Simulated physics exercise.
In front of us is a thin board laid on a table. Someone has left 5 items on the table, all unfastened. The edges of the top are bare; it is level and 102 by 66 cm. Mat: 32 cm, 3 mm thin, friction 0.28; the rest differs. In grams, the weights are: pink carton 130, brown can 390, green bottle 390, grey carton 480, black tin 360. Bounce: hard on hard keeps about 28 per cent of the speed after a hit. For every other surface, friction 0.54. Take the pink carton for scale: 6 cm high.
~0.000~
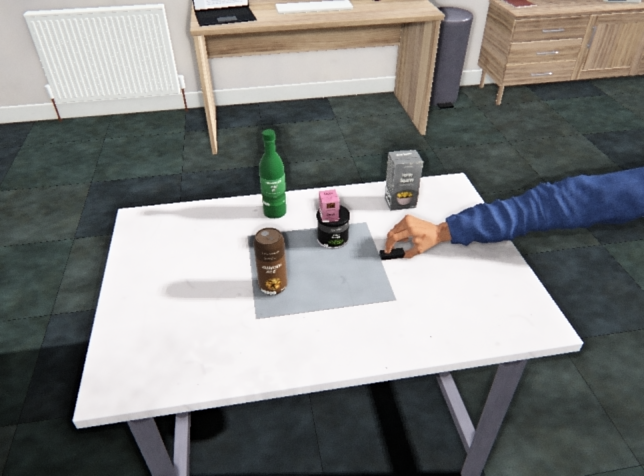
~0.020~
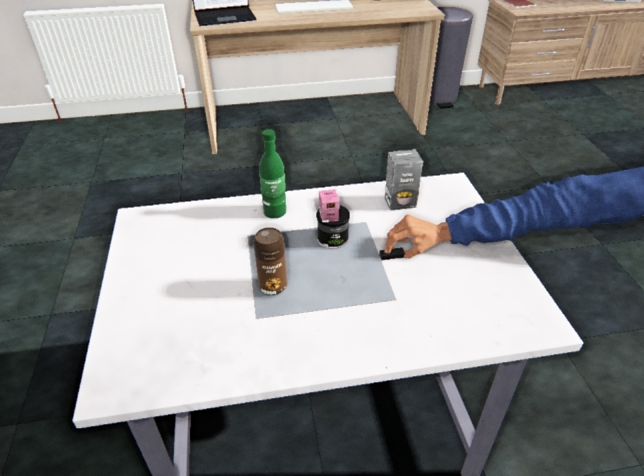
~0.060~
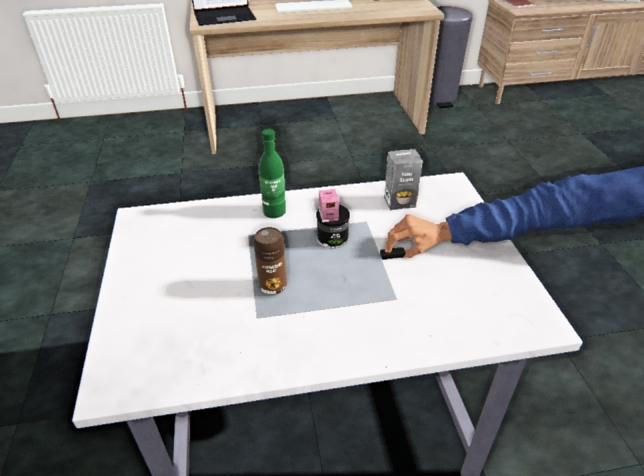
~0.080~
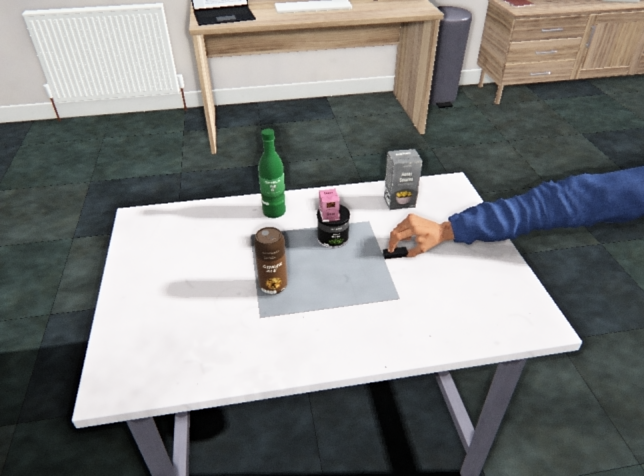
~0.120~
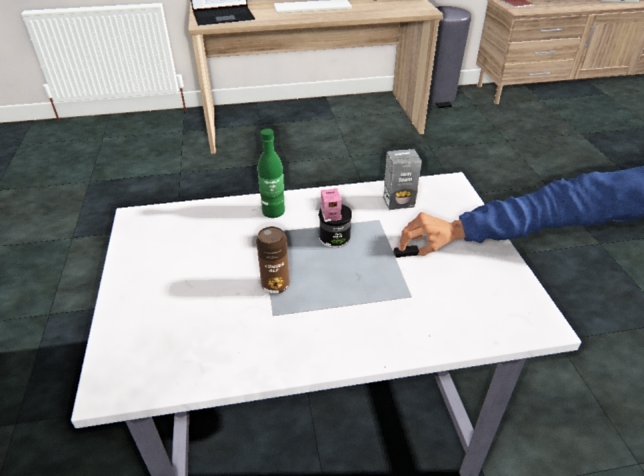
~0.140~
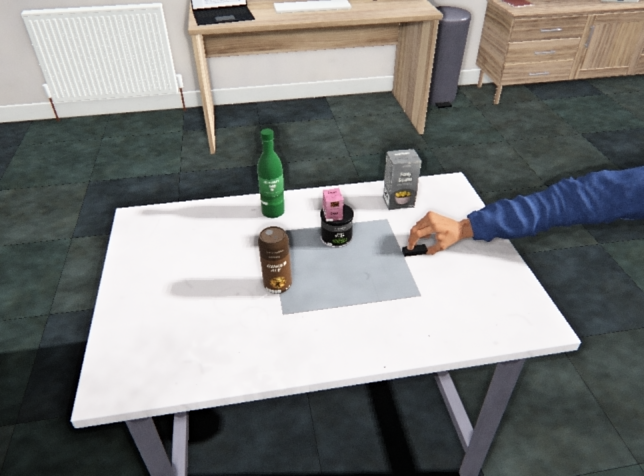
A hand slides the thin grey board rightward beneath the brown can on the table.
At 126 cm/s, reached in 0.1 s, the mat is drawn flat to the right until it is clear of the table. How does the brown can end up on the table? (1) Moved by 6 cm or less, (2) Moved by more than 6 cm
Option 1: Moved by 6 cm or less.
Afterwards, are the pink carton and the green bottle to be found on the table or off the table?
Final state - pink carton: Beyond the limits; green bottle: Inside the limits.
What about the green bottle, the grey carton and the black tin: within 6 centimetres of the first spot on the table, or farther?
Green bottle: Remains in place; grey carton: Remains in place; black tin: Is displaced.
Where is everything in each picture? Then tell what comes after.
In the first picture, 0 cm of pull; brown can (271, 263); pink carton (329, 206).
In the second picture, 0 cm of pull; grey carton (403, 181); black tin (333, 226).
In the third picture, 0 cm of pull; pink carton (329, 205); green bottle (272, 174).
In the fourth picture, 1 cm of pull; grey carton (402, 180); black tin (333, 226).
In the fifth picture, 4 cm of pull; pink carton (331, 205); green bottle (271, 174).
In the sixth picture, 6 cm of pull; brown can (275, 261); grey carton (401, 180).
After 0.44 s, 44 cm of pull; brown can slid 2 cm near (280, 261); pink carton leaning 6°; black tin leaning 5°.
After 0.84 s, 89 cm of pull; pink carton now off the table; brown can slid 3 cm near (282, 262); black tin leaning 7°.
By the end (1.4 s), off the table, pink carton; not toppled but over 6 cm from the start, black tin; the other 3 in place, give or take 6 cm. Seen from the same camera at the end, brown can near (282, 262).
